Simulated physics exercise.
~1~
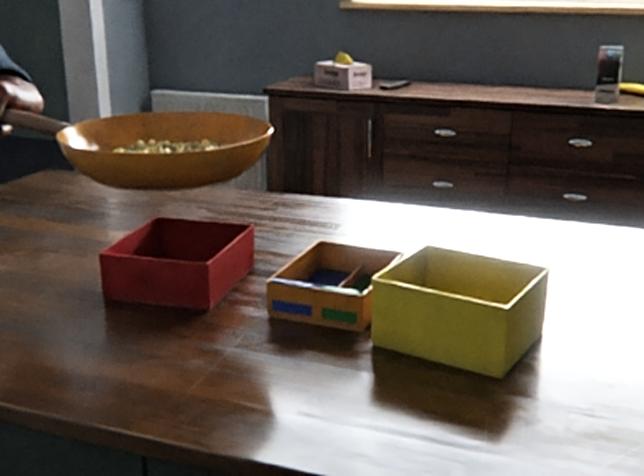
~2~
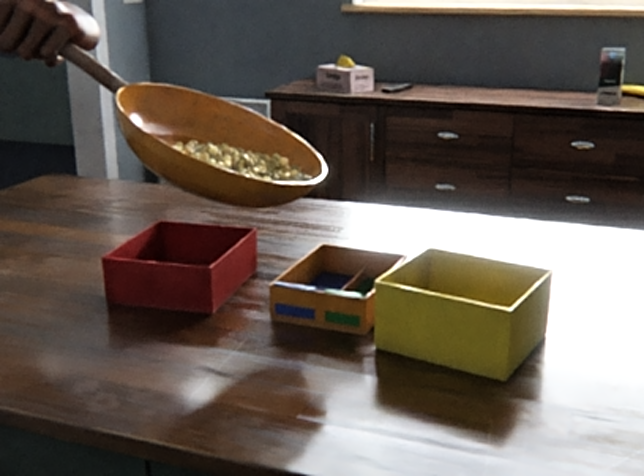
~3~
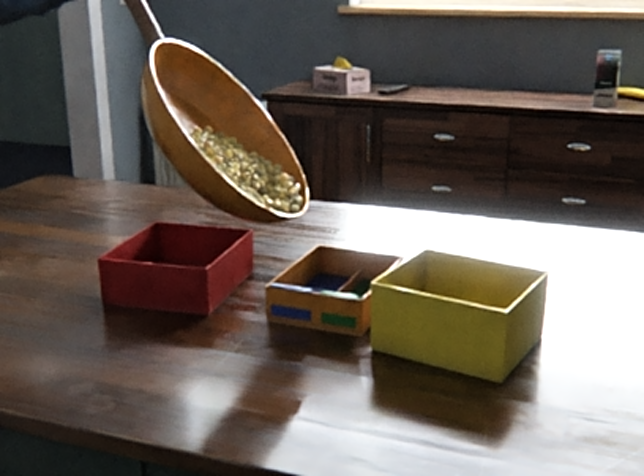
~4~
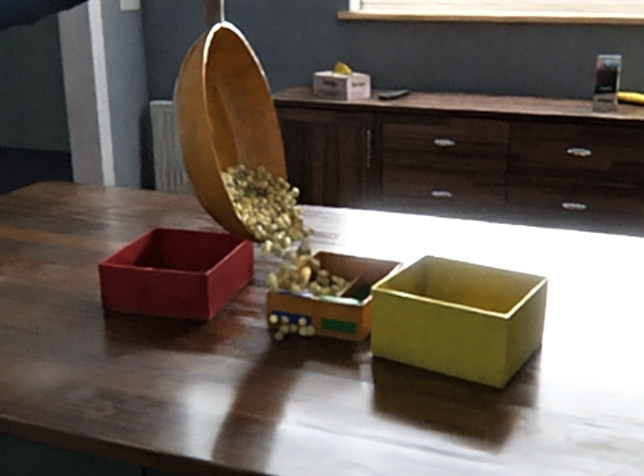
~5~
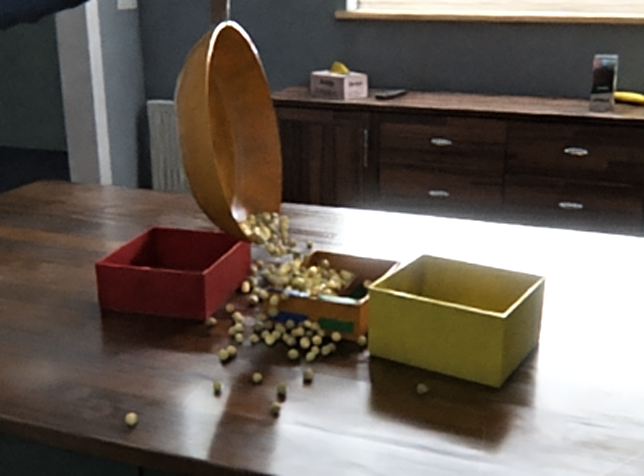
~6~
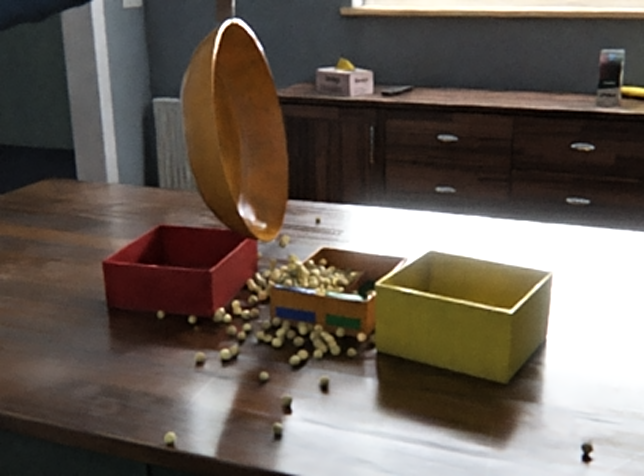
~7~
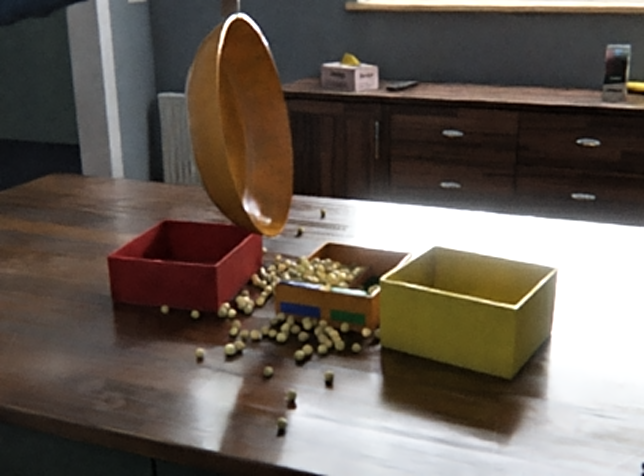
The video shows a hand tilting a wooden pan of pale soya beans above a table with red, yellow and sectioned tins. The beans pour mostly into the small middle tin's blue section, while others scatter across the tabletop, leaving the pan empty and the red and yellow tins unfilled.
